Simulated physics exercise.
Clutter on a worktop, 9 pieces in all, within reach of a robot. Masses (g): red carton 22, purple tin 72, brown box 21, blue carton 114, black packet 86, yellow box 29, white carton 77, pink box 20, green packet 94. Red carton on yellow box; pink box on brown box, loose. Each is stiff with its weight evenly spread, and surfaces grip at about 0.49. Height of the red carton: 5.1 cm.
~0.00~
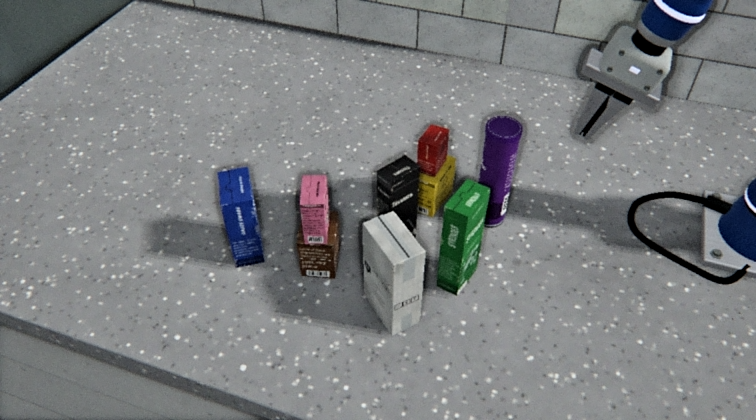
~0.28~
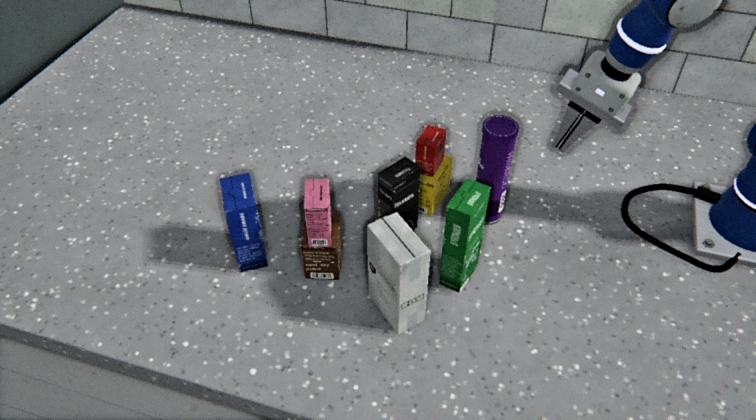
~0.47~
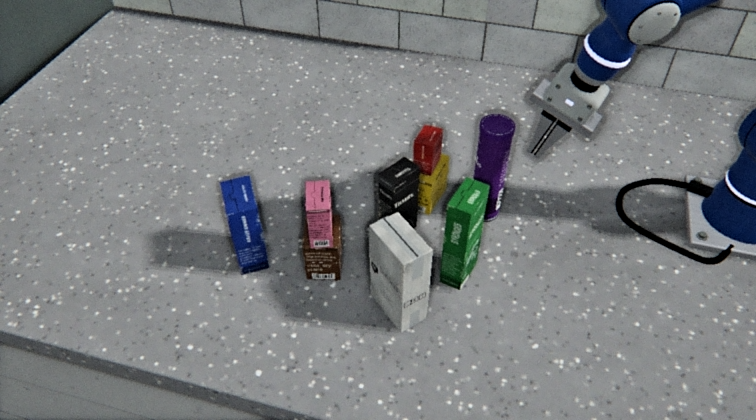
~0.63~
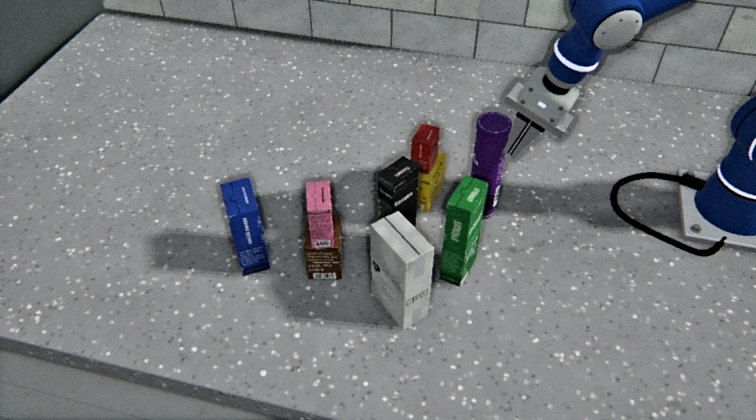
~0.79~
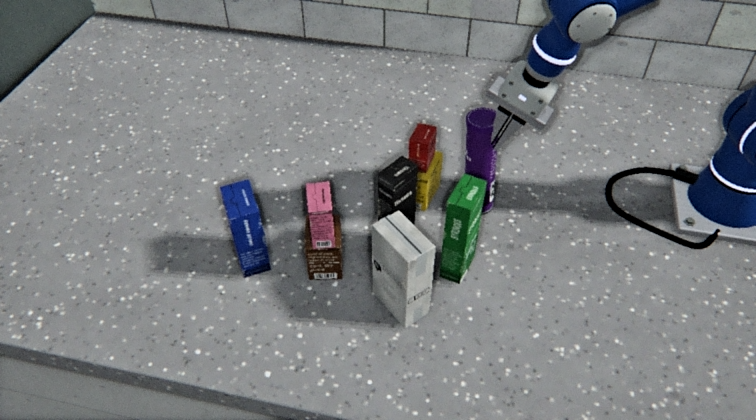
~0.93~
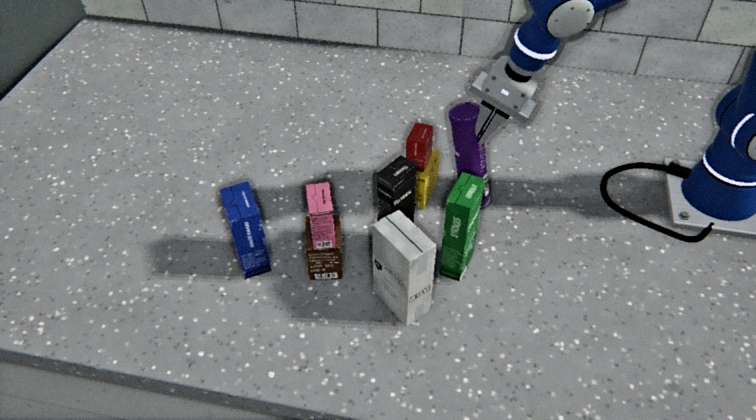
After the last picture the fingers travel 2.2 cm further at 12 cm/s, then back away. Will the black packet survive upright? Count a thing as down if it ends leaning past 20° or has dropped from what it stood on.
The black packet: Still standing.
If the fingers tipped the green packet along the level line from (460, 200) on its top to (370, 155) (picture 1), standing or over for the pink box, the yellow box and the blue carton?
Pink box standing, yellow box standing, blue carton standing.
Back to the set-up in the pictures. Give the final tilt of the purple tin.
Some 20° off upright.
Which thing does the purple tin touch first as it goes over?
It is the red carton.
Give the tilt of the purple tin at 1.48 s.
Some 25° off upright.
Around 1.18 s, red carton and purple tin touch at 1.13 s; off upright purple tin 24°.
Around 1.48 s, off upright purple tin 24°.
Around 1.93 s, off upright purple tin 24°.
At rest, past 20° or fallen, purple tin. Standing, green packet, white carton, black packet, brown box, blue carton, yellow box, pink box and red carton.
